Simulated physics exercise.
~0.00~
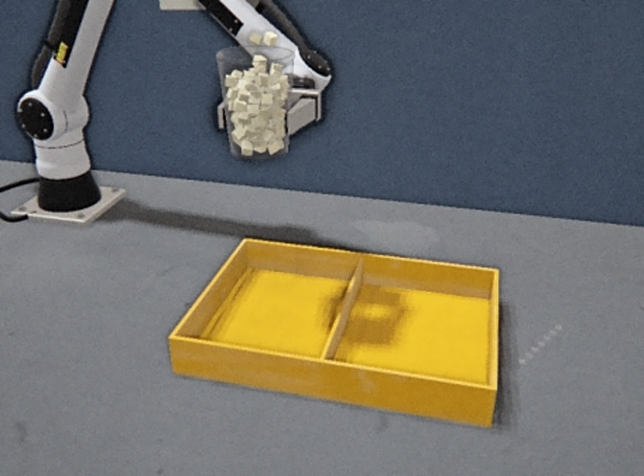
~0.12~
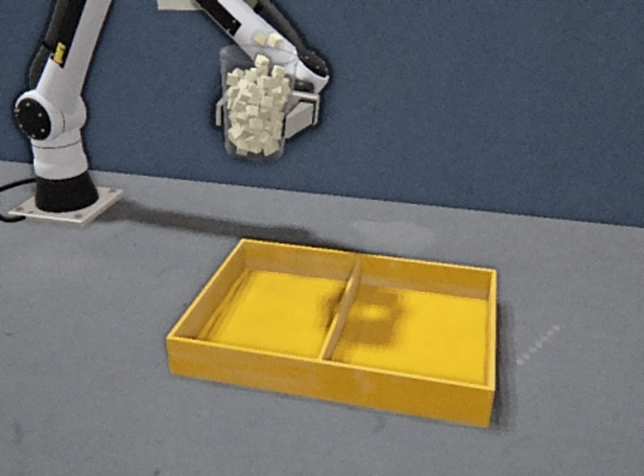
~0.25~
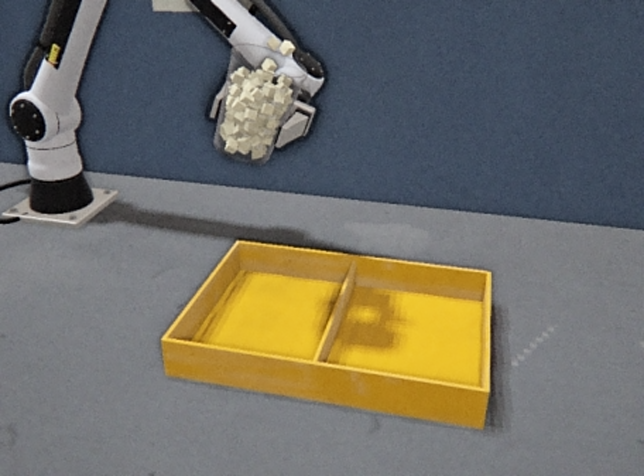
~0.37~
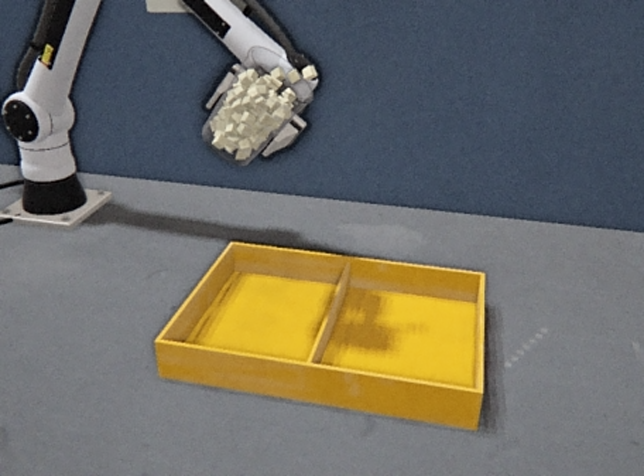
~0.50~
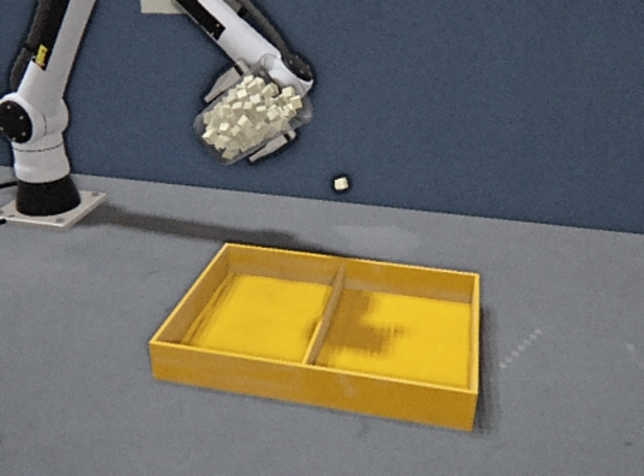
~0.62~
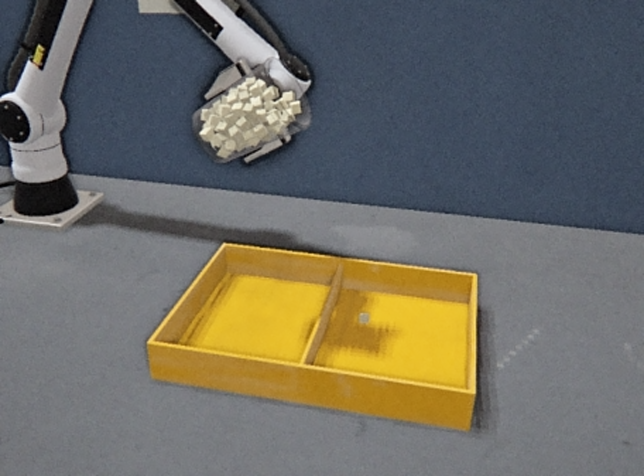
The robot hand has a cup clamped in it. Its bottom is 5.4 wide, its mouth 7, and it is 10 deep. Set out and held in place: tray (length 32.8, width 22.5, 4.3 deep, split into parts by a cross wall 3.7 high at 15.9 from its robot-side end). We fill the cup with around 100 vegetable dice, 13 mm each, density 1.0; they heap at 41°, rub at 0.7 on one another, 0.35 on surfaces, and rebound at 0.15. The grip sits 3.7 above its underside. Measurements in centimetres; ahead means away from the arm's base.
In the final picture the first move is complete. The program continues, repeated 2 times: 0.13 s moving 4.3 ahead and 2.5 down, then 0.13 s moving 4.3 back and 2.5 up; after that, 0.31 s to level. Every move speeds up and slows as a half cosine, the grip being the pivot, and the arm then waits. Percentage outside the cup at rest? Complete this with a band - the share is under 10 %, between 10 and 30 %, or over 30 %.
The share is under 10 %.
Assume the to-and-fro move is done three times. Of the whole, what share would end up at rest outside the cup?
In that case, some 5 per cent.
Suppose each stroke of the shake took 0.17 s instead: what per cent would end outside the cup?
I'd expect close to 0 in a hundred.
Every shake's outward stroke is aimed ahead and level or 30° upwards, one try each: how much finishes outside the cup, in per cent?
15 and 35 %.
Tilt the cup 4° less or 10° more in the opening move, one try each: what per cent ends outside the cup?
Estimates, in order: 0 % and 10 %.
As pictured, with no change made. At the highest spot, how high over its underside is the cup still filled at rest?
The top sits some 10.0 cm up.
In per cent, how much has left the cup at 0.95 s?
Share out so far: Close to 0 %.
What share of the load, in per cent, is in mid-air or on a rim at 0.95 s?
Around 0 percent of the load.
By 0.95 s, tilted 58° forward, highest piece 28 above the table; 103 in the cup, 1 in the far-side part.
By 1.28 s, tilted 32° forward, highest piece 30 above the table; 102 in the cup, 1 in the robot-side part, 1 in the far-side part.
By 1.65 s, level, highest piece 31 above the table; 102 in the cup, 1 in the robot-side part, 1 in the far-side part.
By 2.70 s, level, highest piece 31 above the table; 102 in the cup, 1 in the robot-side part, 1 in the far-side part.
Final count, 102 in the cup, 1 in the robot-side part, 1 in the far-side part. That is 2 % outside the cup.
